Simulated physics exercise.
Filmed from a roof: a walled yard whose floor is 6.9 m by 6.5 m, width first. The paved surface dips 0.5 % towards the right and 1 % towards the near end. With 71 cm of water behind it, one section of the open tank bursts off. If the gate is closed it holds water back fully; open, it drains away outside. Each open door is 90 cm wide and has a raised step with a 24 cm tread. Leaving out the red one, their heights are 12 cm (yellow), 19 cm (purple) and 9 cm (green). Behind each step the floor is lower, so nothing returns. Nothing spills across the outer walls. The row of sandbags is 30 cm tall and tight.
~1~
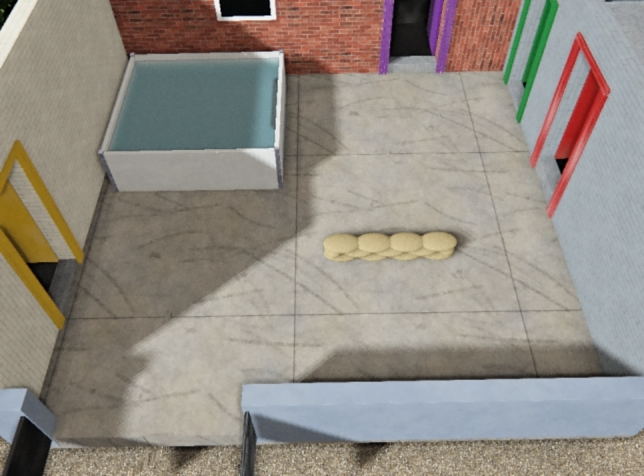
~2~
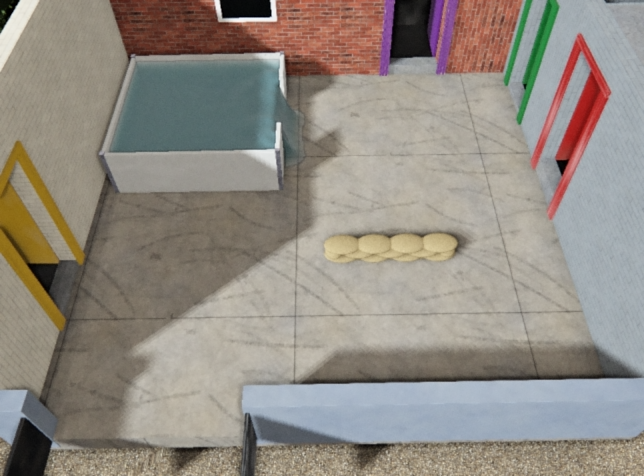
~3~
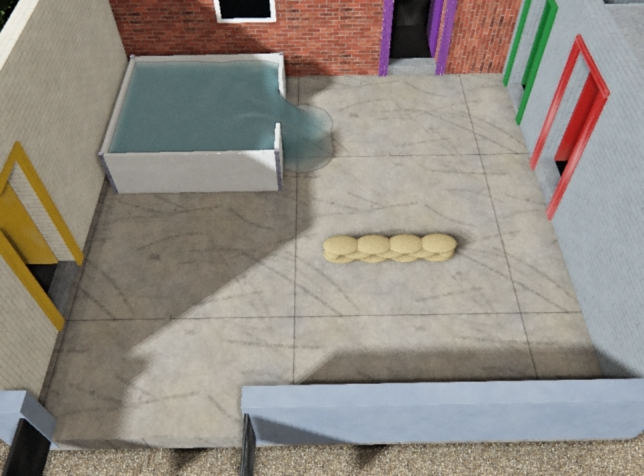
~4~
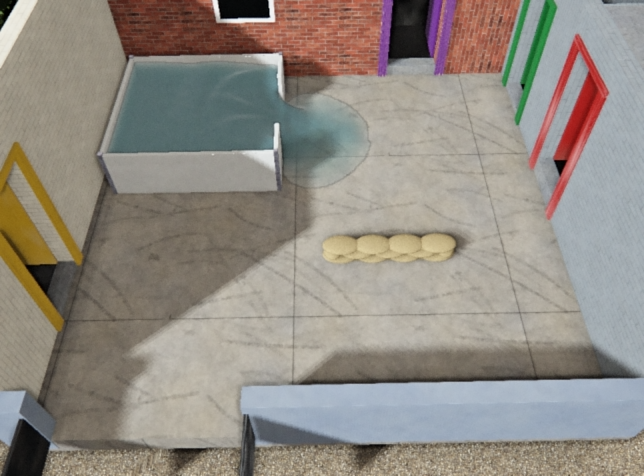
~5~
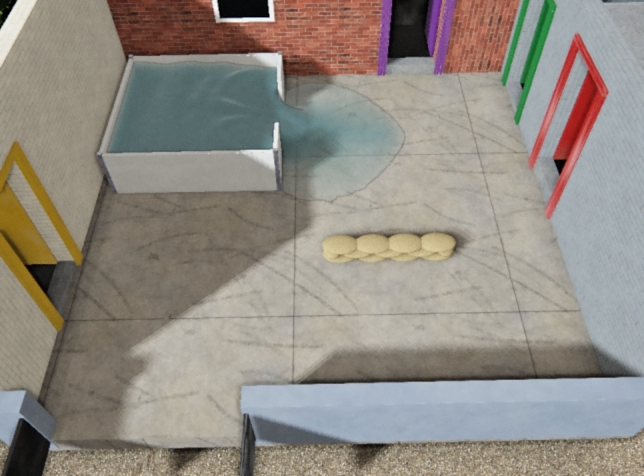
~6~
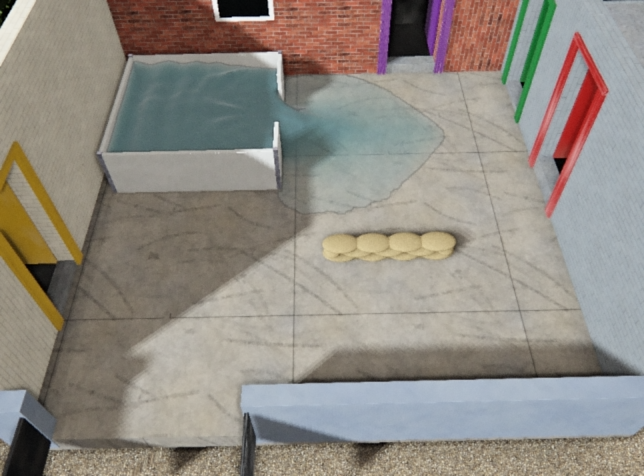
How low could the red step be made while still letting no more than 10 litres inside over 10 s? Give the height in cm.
Close to 23 cm is just enough.
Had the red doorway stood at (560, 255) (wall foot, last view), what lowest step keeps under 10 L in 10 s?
About 20 cm.
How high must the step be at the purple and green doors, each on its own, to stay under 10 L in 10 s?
About 14.5 cm at purple and 34 cm at green.
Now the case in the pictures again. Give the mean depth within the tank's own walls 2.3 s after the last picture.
Some 38 cm.
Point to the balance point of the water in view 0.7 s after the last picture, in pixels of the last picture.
Near (254, 136).
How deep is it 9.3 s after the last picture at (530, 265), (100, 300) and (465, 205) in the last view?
In that order: 10, 11 and 10 cm.
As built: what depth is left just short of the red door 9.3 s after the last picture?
About 11.5 cm.
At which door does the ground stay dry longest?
It is the yellow one.
Then, 0.7 s after the last picture water covers 35 % of the floor, deepest (46 cm) near (285, 134); 11 cm at the red door, 0 litres in over its 25 cm step.
Then, 2.3 s after the last picture water covers 45 % of the floor, deepest (40 cm) near (473, 84); 25 cm at the red door, 3 litres in over its 25 cm step.
Then, 9.3 s after the last picture water covers 100 % of the floor, deepest (18 cm) near (595, 407); 12 cm at the red door, 4 litres in over its 25 cm step.
At the red door as built, the water peaked near 28 cm, 1.7 s after the last picture.
Run again over the same 10 s with other heights there, 36 litres in over 19.5 cm, 2 litres over 26 cm. The limit of 10 litres is kept from about 23 cm up.
